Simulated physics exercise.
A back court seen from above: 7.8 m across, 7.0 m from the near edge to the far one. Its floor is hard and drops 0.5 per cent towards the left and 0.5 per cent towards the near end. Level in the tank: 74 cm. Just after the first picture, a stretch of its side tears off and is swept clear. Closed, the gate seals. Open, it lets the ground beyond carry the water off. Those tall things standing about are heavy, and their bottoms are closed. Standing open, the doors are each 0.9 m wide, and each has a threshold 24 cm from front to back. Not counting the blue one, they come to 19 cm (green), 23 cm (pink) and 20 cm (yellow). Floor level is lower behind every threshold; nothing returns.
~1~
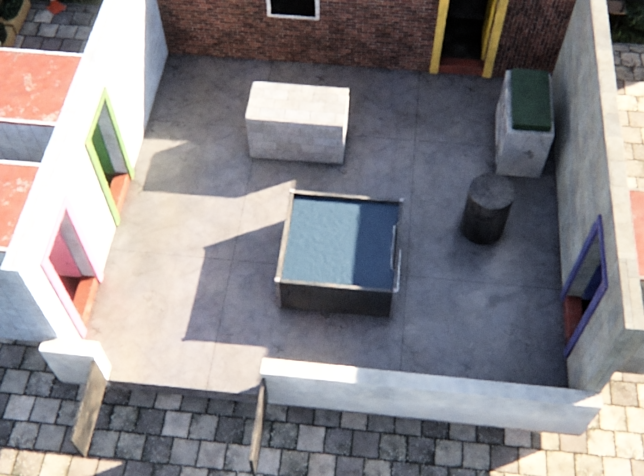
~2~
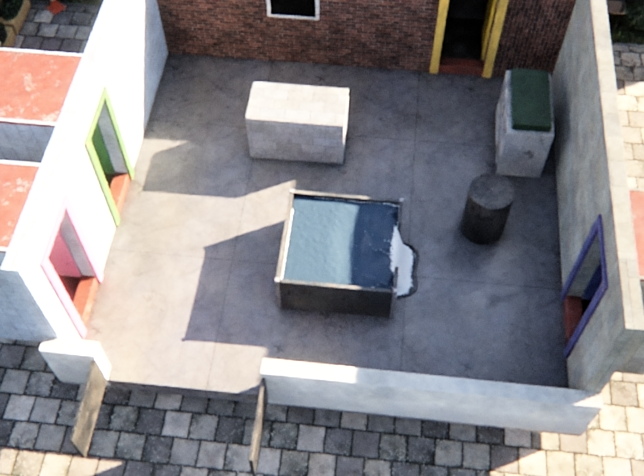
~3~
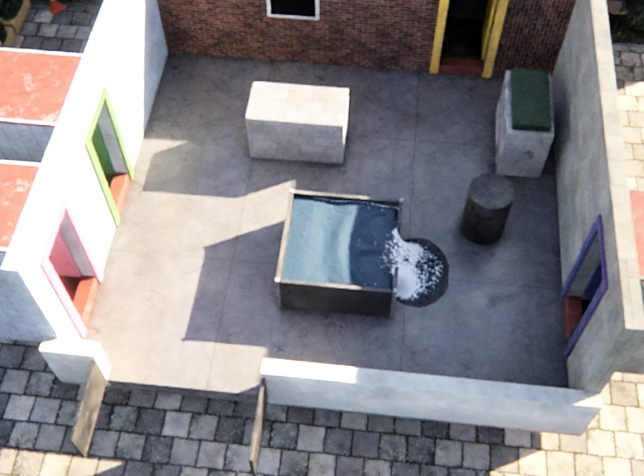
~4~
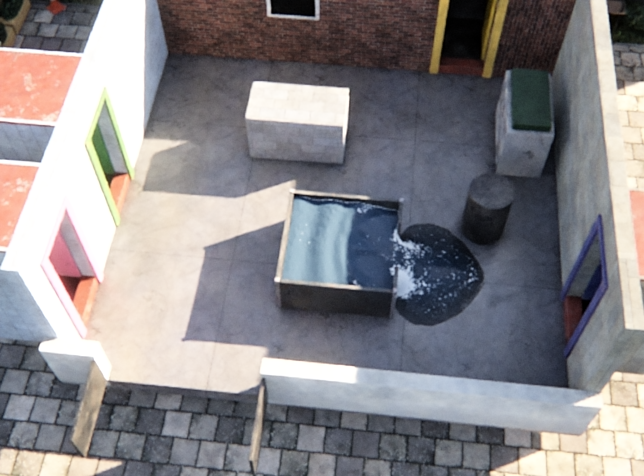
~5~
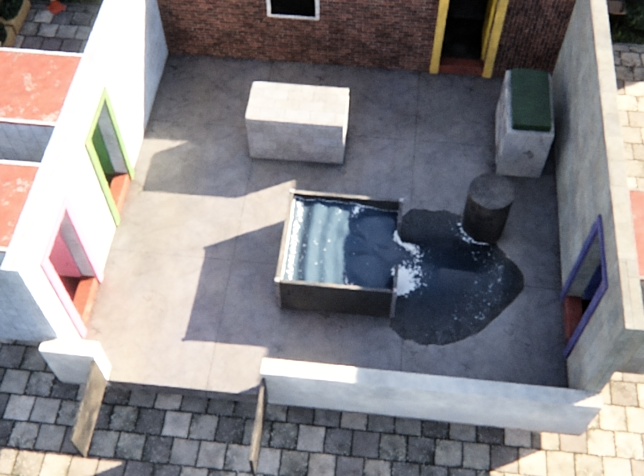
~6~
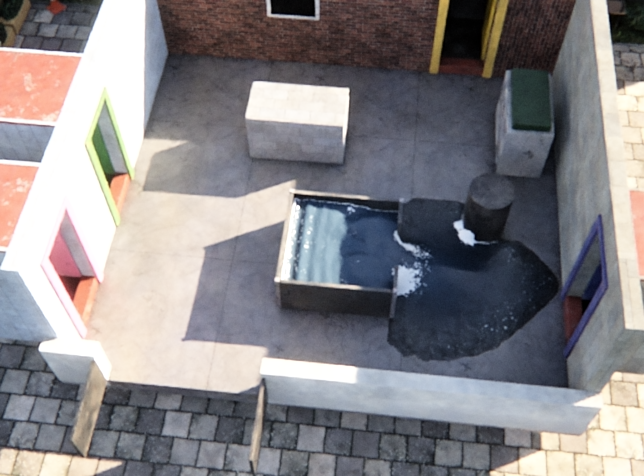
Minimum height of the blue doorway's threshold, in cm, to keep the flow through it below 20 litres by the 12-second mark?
Roughly 22 cm.
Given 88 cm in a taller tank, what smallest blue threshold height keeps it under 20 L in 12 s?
Roughly 27 cm high.
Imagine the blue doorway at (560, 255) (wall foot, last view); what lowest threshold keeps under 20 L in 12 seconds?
28 cm.
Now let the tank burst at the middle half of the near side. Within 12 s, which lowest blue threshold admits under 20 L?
At least roughly 11.0 centimetres tall.
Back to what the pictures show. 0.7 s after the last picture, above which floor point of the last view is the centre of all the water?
Centre of mass: About (393, 271) px.
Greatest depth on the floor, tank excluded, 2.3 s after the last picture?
Max depth: About 30 cm.
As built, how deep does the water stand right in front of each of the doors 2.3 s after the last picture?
Green door 0 cm, blue door 18 cm, pink door 0 cm, yellow door 1 cm.
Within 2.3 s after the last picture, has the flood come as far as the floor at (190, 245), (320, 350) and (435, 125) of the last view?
Listed order - unwetted, unwetted, soaked through.
Then, 0.7 s after the last picture water covers 20 % of the floor, deepest (40 cm) near (399, 275); 28 cm at the blue door, 2 litres in over its 21 cm threshold.
Then, 2.3 s after the last picture water covers 30 % of the floor, deepest (30 cm) near (567, 411); 18 cm at the blue door, 23 litres in over its 21 cm threshold.
Then, 11.3 s after the last picture water covers 95 % of the floor, deepest (8 cm) near (137, 160); 5 cm at the blue door, 23 litres in over its 21 cm threshold.
At the blue door as built, the water peaked near 29 cm, 1.3 s after the last picture.
With a threshold of 20 cm, 30 litres would have come in within the 12 s; with 27 cm, 2 litres. So under 20 litres takes about 22 cm.
